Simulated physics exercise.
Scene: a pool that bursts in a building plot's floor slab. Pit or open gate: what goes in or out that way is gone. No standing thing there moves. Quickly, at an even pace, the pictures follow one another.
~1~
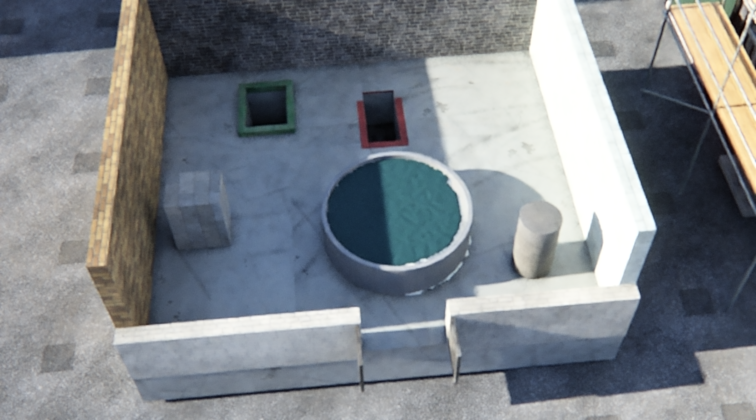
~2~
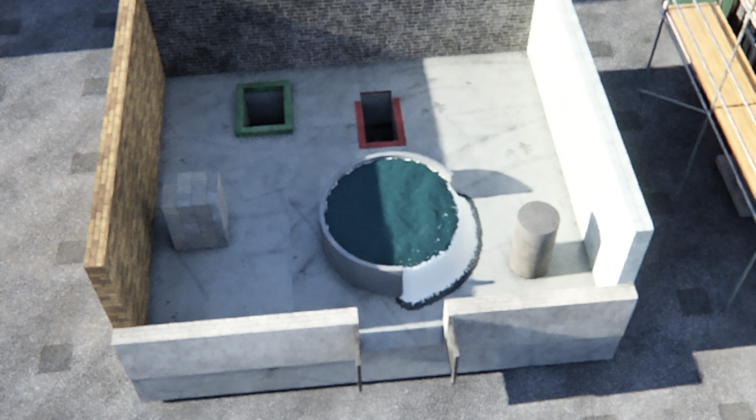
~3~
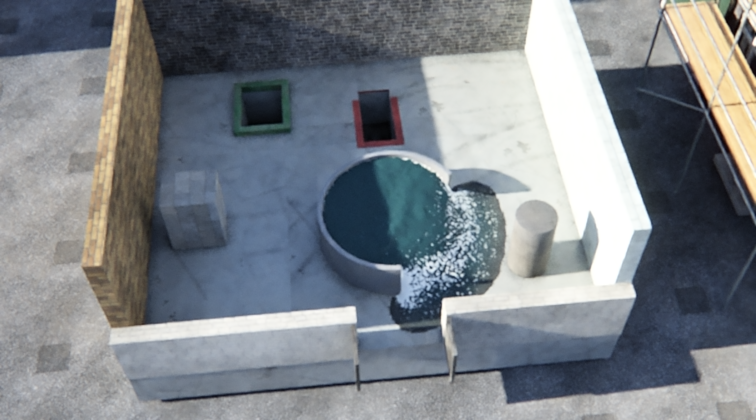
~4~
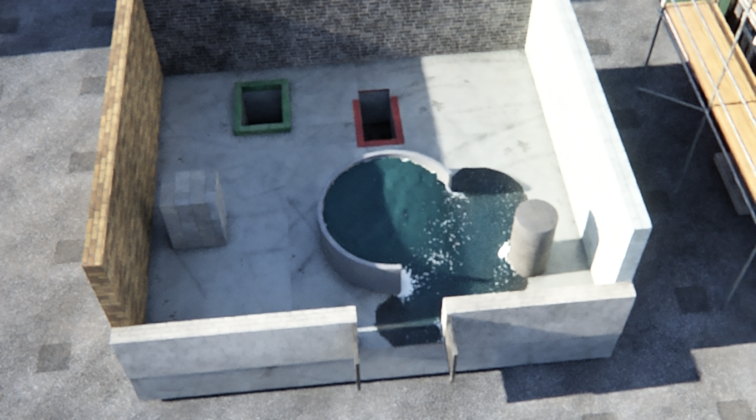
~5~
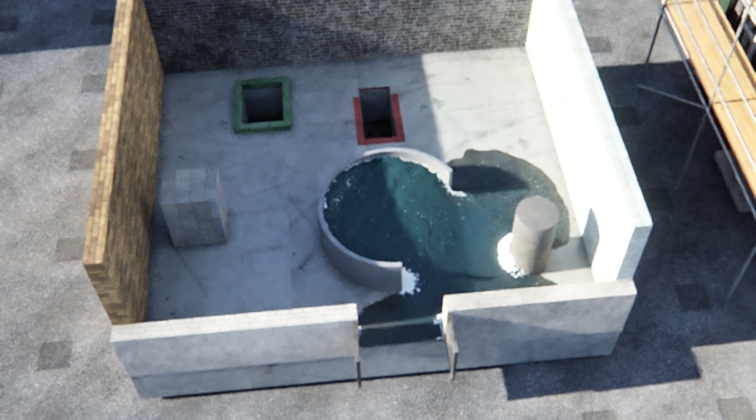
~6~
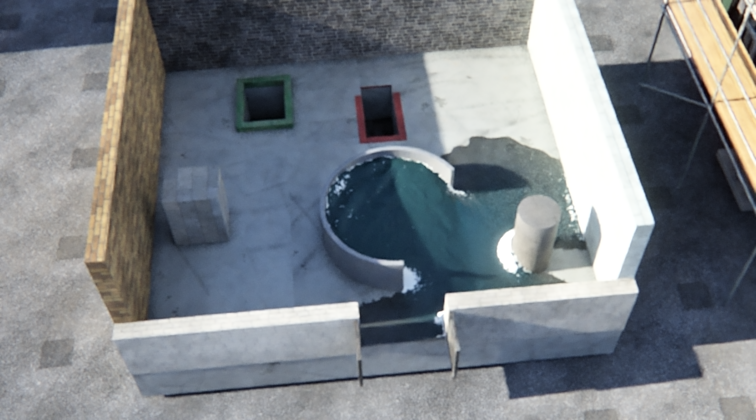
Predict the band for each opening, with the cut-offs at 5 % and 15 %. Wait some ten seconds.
Prediction: The gate falls above 15 %; the green pit falls below 5 %; the red pit falls above 15 %.
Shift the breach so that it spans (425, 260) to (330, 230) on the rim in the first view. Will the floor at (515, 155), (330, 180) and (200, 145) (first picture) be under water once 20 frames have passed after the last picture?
First point spared, second point spared, third point swamped.
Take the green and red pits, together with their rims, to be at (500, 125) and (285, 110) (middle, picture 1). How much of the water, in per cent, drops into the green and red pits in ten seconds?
Split: Green 6 %, red 12 %.
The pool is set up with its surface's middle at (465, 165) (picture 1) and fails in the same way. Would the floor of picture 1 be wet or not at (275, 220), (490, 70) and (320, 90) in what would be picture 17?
Well, first one stays dry, second one got wet, third one stays dry.
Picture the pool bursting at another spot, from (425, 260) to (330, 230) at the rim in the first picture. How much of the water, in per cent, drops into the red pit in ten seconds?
Red: 4 %.
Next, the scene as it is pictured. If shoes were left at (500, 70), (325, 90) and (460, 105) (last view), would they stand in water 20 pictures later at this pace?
Taking them in the order given: Swamped, then spared, then swamped.
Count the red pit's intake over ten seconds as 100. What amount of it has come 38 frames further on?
Close to 35 %.
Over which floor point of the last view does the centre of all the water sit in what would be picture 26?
The centre of mass sits at about (480, 207).
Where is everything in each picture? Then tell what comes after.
The pool at (397, 211) is whole and still, in the first picture.
Water pours out at (459, 250) and has run to (402, 299), in the second picture.
The front is at a hidden place, out from the gap at (457, 250), in the third picture.
Water pours out at (457, 250) and has run to a hidden place, in the fourth picture.
Water pours out at (457, 248) and has run to (516, 162), in the fifth picture.
Water pours out at (459, 247) and has run to (561, 168), in the sixth picture.
A moment on, water covers 20 % of the floor; the gate 4 %, the green pit 0 %, the red pit 0 %.
Next, water covers 25 % of the floor; the gate 5 %, the green pit 0 %, the red pit 0 %.
Then, water covers 45 % of the floor; the gate 8 %, the green pit 0 %, the red pit 0 %.
Later, water covers 65 % of the floor; the gate 14 %, the green pit 0 %, the red pit 7 %.
In the end, water covers 85 % of the floor; the gate 18 %, the green pit 0 %, the red pit 18 %.
